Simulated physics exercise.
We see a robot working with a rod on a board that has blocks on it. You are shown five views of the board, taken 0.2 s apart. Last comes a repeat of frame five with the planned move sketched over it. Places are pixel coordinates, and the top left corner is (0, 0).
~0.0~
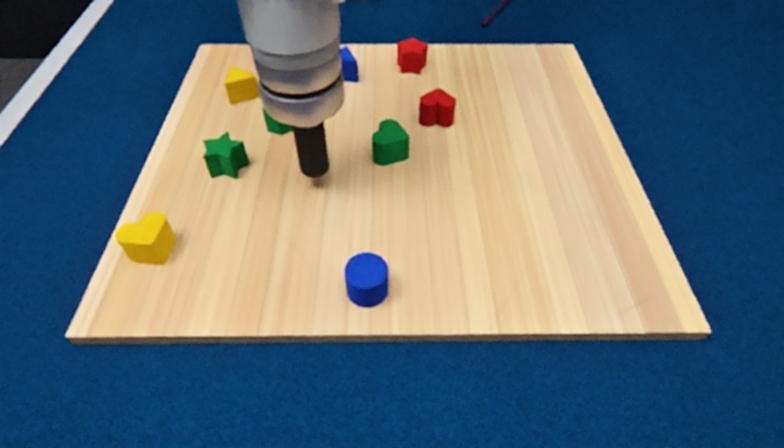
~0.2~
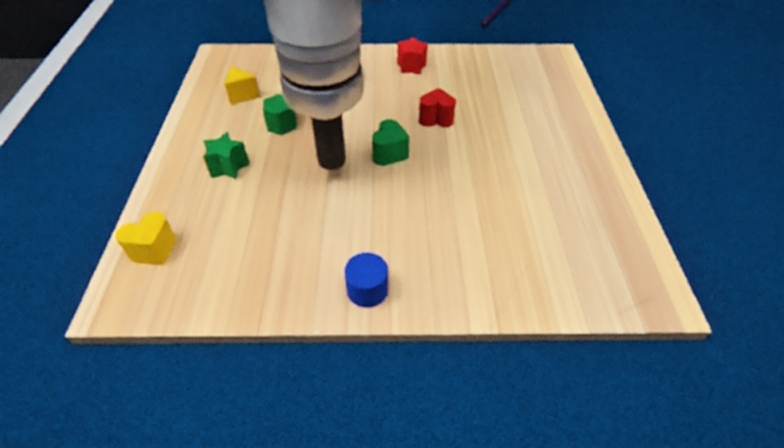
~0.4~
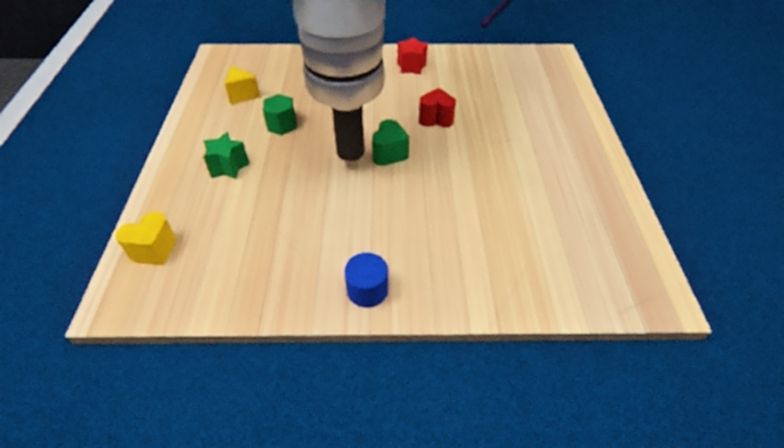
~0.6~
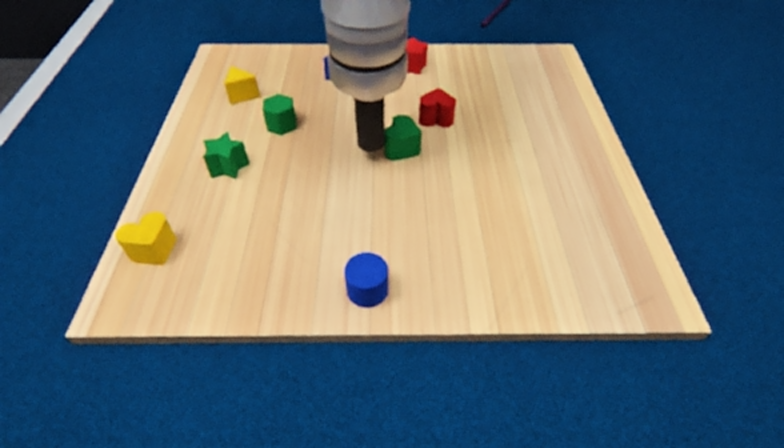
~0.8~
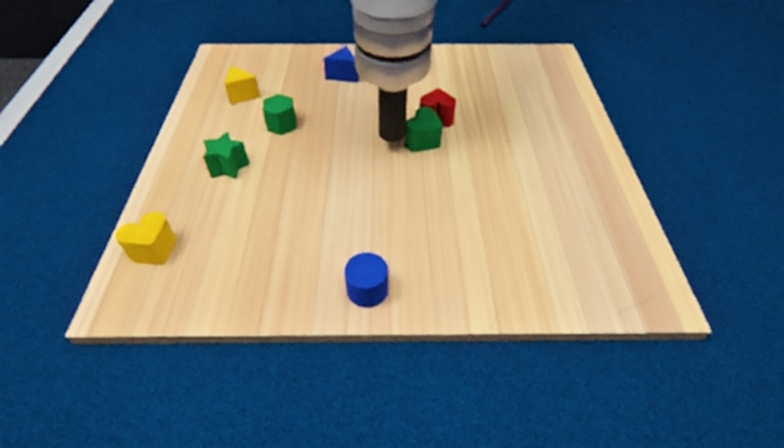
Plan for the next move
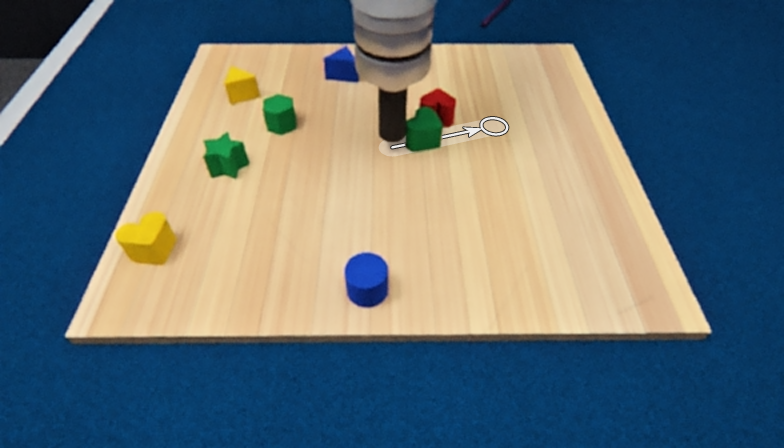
Robot arm with a black rod moving right across a wooden board, pushing a green heart block beside a red one.
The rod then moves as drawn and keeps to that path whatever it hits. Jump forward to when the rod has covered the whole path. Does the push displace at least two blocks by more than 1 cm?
The answer is no.
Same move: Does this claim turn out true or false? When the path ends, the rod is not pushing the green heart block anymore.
It is false.
The line goes from (392, 147) to (494, 126).
One third of the way, rod at (430, 127); green heart block at (457, 114), turned 30° anticlockwise; red heart block at (442, 96), turned 20° anticlockwise.
Two thirds of the way, rod at (463, 120); green heart block at (489, 108), turned 40° anticlockwise; red heart block at (442, 96), turned 20° anticlockwise.
At the end, rod at (497, 114); green heart block at (523, 102), turned 40° anticlockwise; red heart block at (442, 96), turned 20° anticlockwise.
